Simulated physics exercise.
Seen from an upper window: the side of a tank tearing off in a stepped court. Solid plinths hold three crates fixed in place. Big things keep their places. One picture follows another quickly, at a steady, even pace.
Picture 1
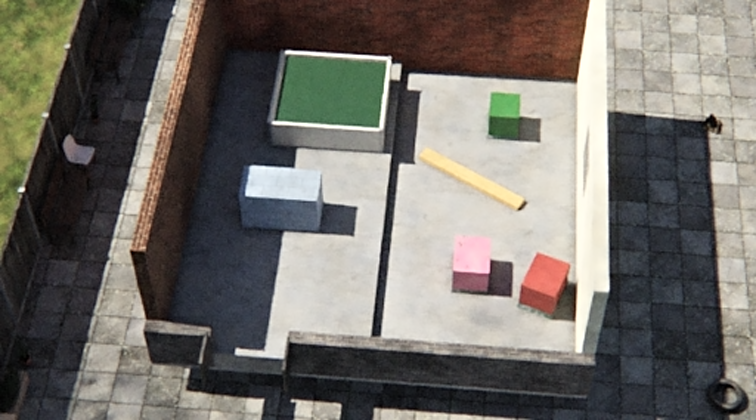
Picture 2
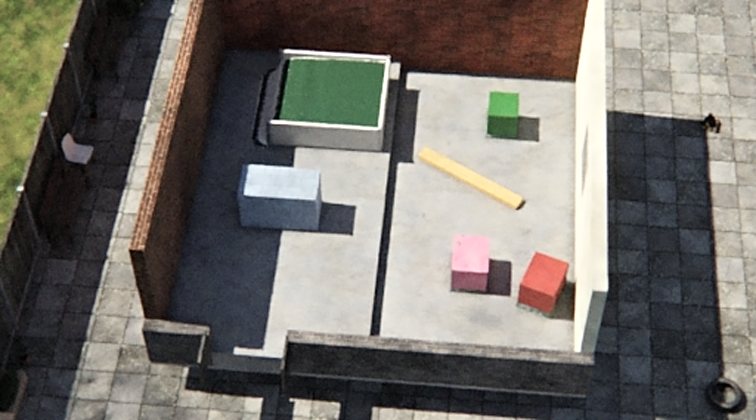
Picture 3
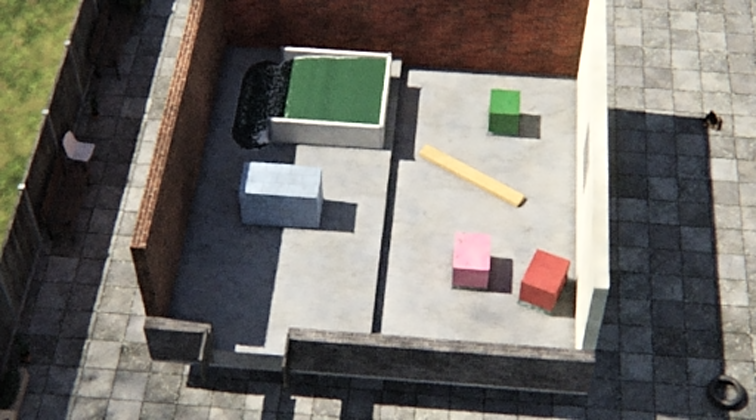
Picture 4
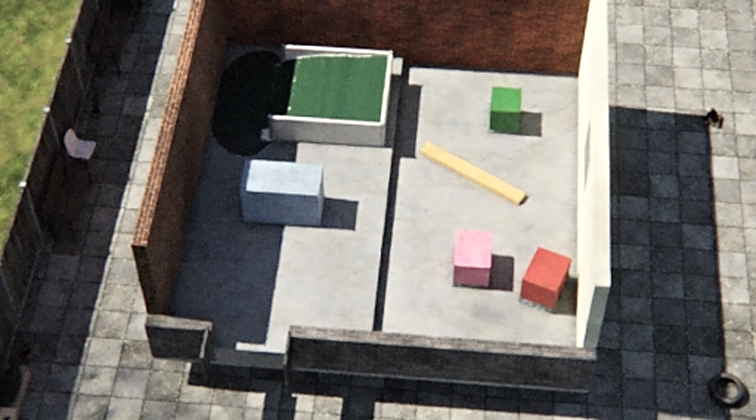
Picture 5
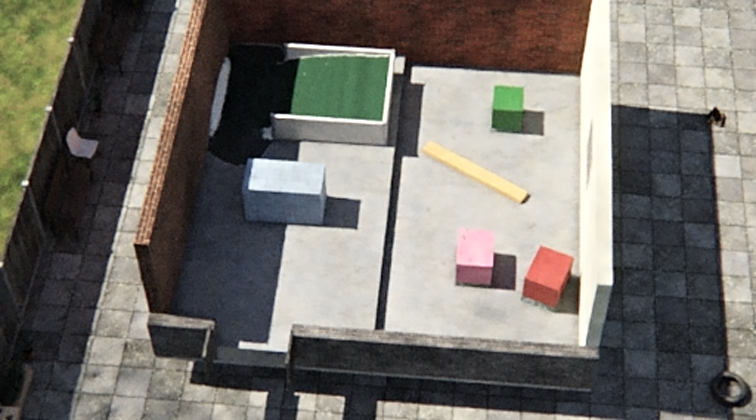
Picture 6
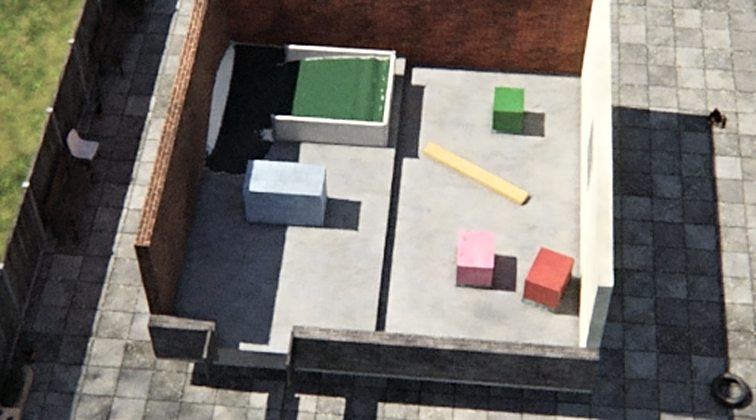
Walled court seen from above, a tank's left side tearing away and dark green liquid spreading left to the brick wall.
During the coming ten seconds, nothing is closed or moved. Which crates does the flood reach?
The green crate is not reached; the pink crate is not reached; the red crate is not reached.
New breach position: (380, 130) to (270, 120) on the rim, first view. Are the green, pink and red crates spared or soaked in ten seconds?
Green crate is not reached; pink crate is reached; red crate is reached.
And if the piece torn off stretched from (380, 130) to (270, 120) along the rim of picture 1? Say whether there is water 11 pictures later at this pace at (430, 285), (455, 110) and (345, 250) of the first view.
Sodden, then spared, then sodden.
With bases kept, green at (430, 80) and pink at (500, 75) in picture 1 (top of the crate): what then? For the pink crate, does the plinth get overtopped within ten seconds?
Result for pink: Overtopped.
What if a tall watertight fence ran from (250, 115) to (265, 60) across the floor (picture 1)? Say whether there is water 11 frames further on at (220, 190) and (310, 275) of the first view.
Reached, untouched.
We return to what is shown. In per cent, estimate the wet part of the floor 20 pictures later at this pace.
Some 40 per cent.
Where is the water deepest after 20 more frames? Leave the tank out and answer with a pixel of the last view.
Somewhere around pixel (169, 332).
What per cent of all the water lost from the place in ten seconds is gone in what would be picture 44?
Near 60 in a hundred.
A moment on, water covers 10 % of the floor; the green crate not reached, the pink crate not reached, the red crate not reached.
Next, water covers 20 % of the floor; the green crate not reached, the pink crate not reached, the red crate not reached.
Then, water covers 40 % of the floor; the green crate water round its plinth, the pink crate not reached, the red crate not reached.
Later, water covers 60 % of the floor; the green crate water round its plinth, the pink crate not reached, the red crate not reached.
In the end, water covers 90 % of the floor; the green crate stayed above the water, the pink crate stayed above the water, the red crate stayed above the water.
